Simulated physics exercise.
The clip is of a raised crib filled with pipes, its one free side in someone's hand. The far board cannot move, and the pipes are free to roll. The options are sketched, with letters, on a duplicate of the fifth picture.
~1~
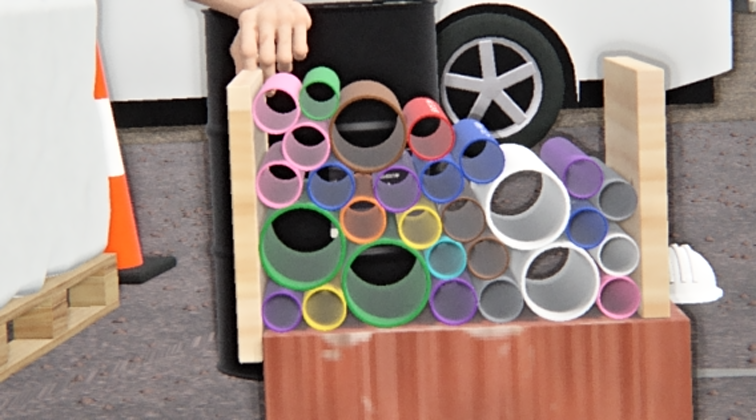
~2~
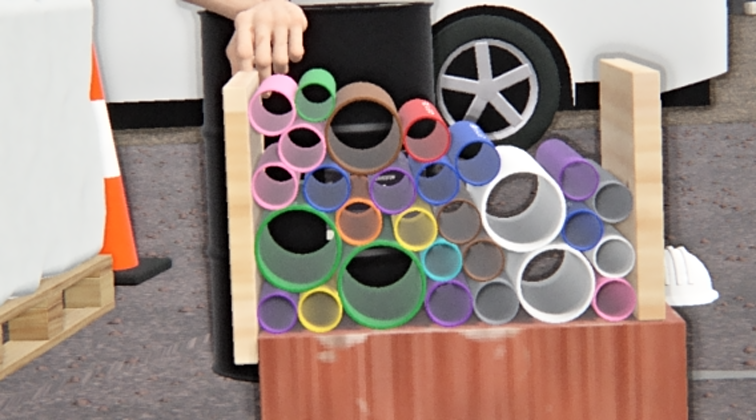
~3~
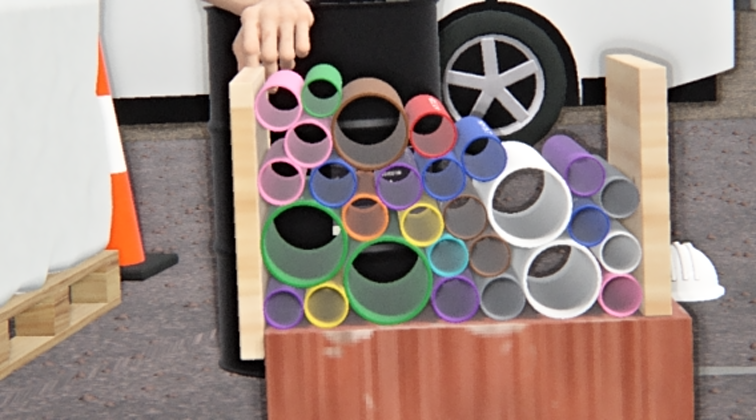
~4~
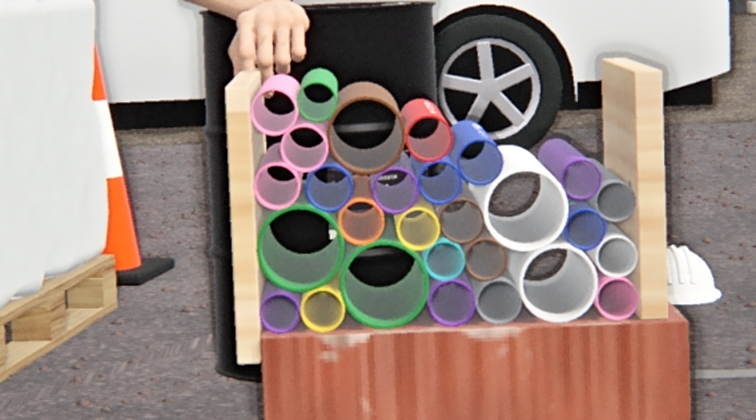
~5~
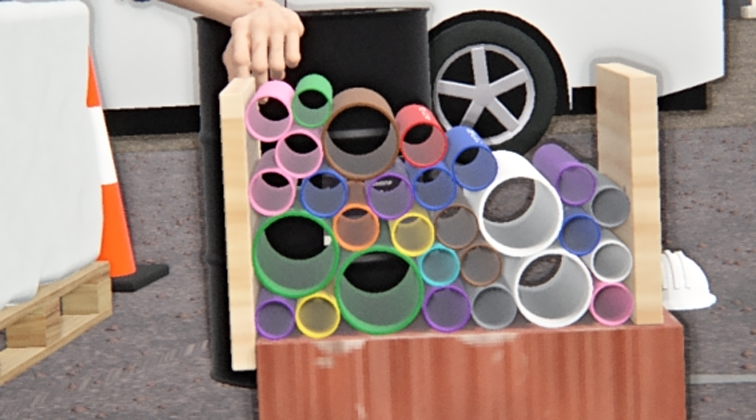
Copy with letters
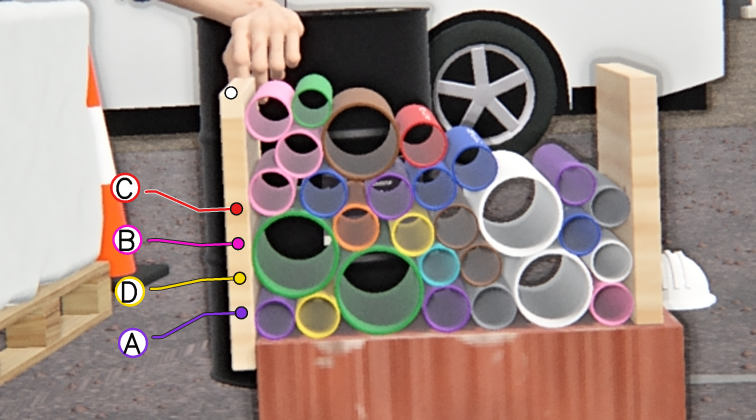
A raised crib packed with colourful pipes of different sizes shifted slightly left and right a few times while a hand gripped its left side board, and the pipes stayed stacked in the same arrangement.
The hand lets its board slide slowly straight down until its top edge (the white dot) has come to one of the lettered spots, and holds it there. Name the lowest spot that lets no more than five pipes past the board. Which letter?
Mark D is as low as it can go.
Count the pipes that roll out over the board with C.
The count is one.
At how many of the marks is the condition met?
Three of the four.
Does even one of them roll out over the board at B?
Yes.
On the marked copy, A at (242, 313); B at (238, 243); C at (237, 209); D at (240, 278); the white dot at (231, 93).
With D. Early on, top of the board (247, 177).
Further on, top of the board (251, 272).
At the end, top of the board (252, 276), four out over the board.
As for the rest, A more than five out over the board; B four out over the board; C one out over the board.
